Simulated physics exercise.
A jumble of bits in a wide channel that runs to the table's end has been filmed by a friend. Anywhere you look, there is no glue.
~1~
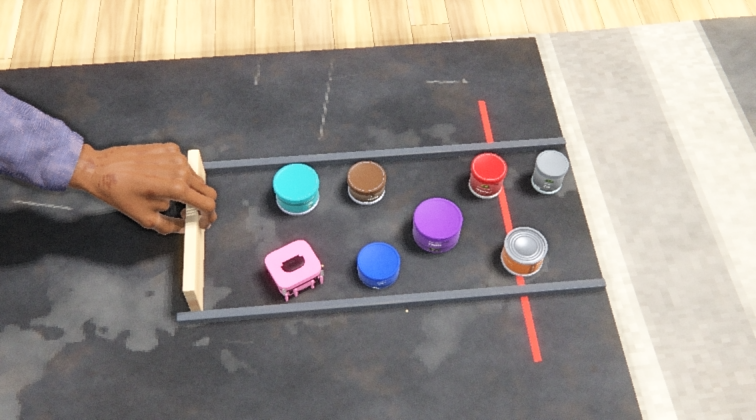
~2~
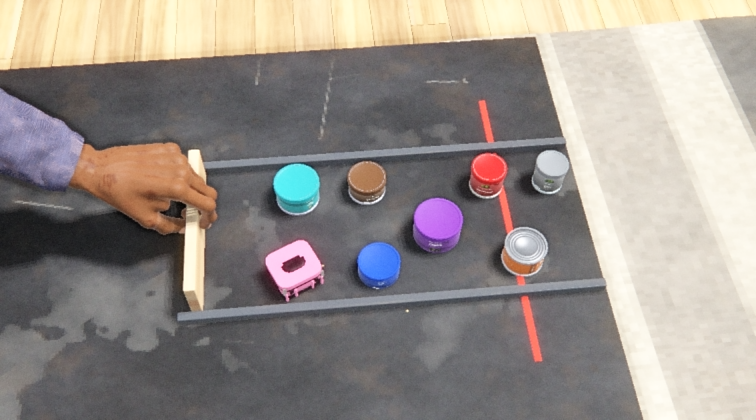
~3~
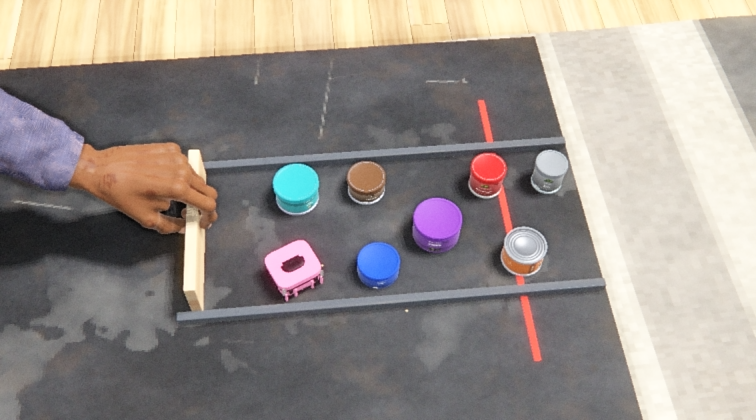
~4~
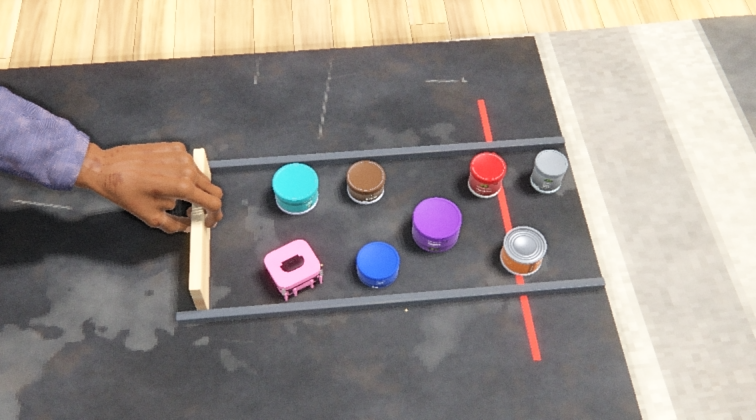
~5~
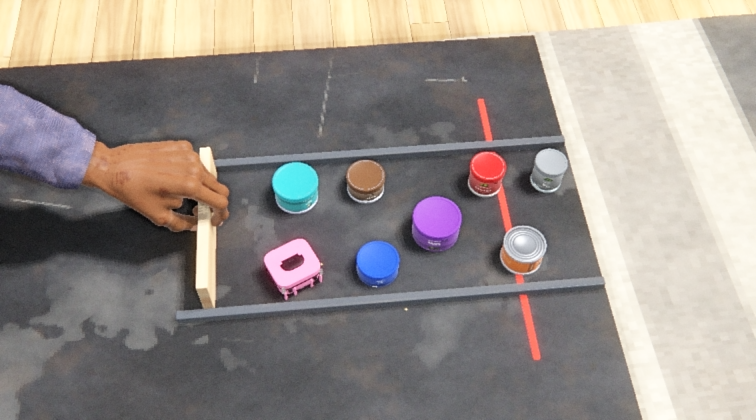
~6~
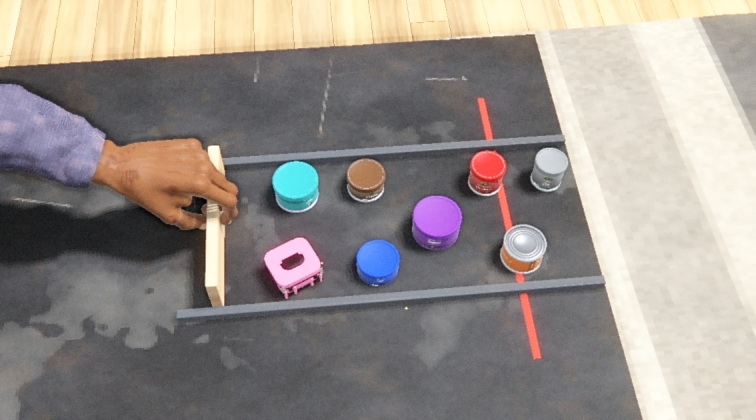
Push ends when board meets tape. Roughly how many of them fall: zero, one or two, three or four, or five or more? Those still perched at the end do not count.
The table loses one, maybe two.
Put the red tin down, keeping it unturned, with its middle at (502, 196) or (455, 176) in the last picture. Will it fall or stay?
Safe; Safe.
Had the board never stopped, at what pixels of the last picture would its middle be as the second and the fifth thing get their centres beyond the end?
(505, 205) and (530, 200).
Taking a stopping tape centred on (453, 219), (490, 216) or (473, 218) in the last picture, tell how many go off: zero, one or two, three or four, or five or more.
So, one after another, I'd give none at all; either one or two; zero.
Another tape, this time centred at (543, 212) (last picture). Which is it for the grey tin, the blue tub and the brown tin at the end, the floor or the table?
Outcome: The grey tin is gone; the blue tub is gone; the brown tin is gone.
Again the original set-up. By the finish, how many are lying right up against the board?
So the total is 3.
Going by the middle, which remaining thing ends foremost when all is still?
Answer: The grey tin.
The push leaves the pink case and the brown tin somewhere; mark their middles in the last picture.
Final spots - pink case (540, 256), brown tin (550, 156).
Soon after, none off yet; grey tin at rest near (549, 170); orange pot at rest near (523, 250); red tin at rest near (487, 174).
After that, none off yet; grey tin at rest near (549, 170); orange pot at rest near (526, 249); red tin displaced a little near (504, 173).
In the end, the number that fall off is one or two; gone, orange pot.
